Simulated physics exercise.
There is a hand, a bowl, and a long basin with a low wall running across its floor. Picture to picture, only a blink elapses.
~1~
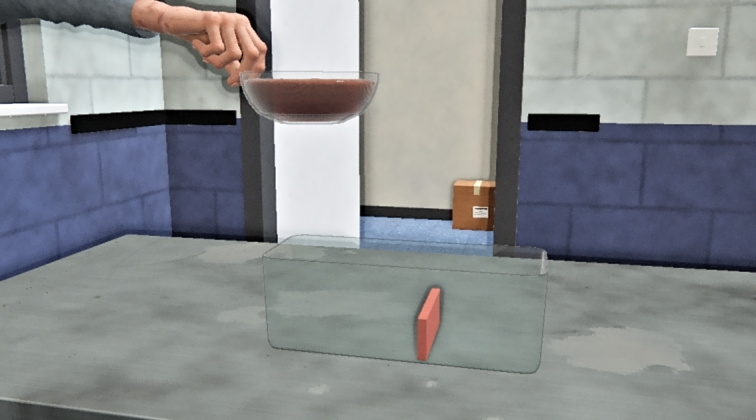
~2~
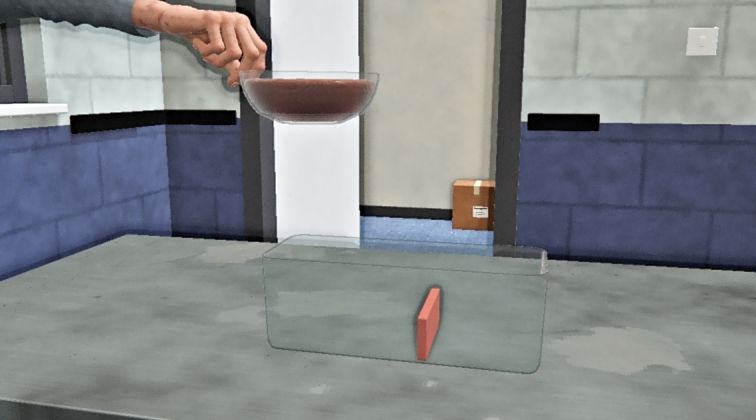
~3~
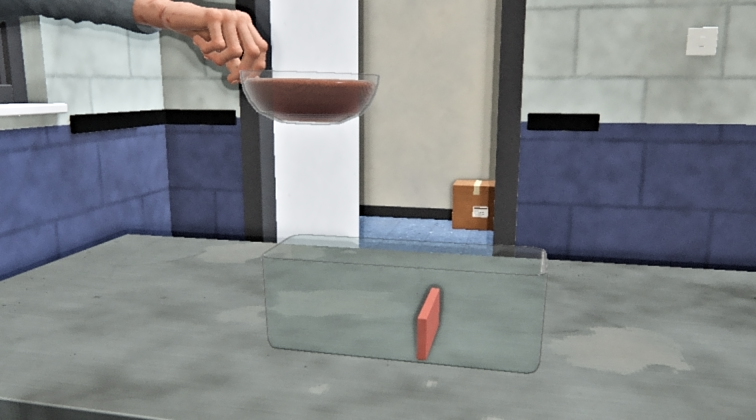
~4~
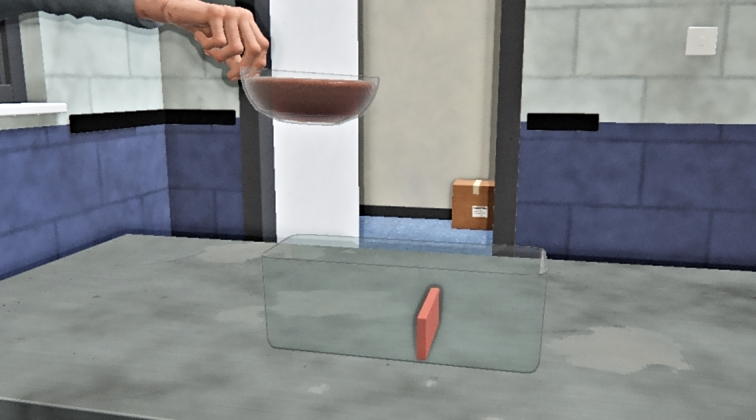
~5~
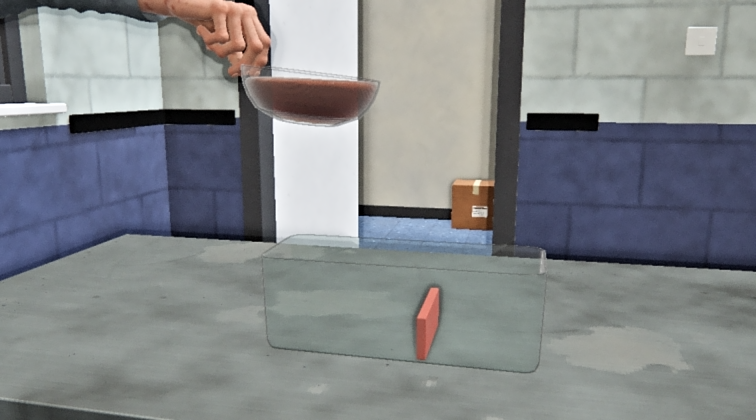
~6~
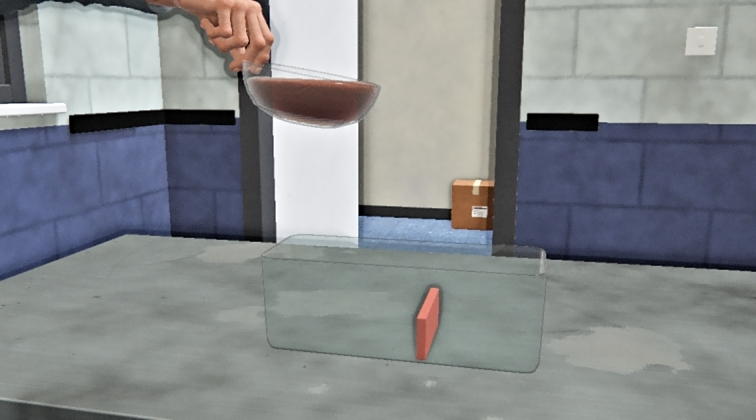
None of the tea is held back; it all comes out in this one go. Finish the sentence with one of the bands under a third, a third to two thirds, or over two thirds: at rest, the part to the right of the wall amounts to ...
At rest, the part to the right of the wall amounts to a third to two thirds.
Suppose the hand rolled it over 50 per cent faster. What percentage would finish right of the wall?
About 45 per cent.
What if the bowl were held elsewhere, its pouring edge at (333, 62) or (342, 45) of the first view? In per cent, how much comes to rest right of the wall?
About 5 % the first time, about 20 % the second.
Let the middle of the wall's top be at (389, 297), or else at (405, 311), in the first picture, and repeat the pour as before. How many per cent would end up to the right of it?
About 80 per cent, then about 70 per cent.
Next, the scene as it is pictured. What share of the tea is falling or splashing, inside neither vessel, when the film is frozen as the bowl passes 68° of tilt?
Near 45 in a hundred.
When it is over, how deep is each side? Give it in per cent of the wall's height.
20 per cent left, 50 per cent right.
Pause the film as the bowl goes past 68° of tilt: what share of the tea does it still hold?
Near 25 in a hundred still remains.
A moment on, the tilt is 68° and 23 per cent is still to pour, 4 is left of the wall and 24 right of it.
Next, the tilt is 108° and 0 per cent is still to pour, 35 is left of the wall and 55 right of it.
Then the tilt is 121° and 0 per cent is still to pour, 36 is left of the wall and 55 right of it.
Later the tilt is 121° and 0 per cent is still to pour, 36 is left of the wall and 55 right of it.
In the end 36 per cent lies left of the wall, 56 right of it and 8 outside.
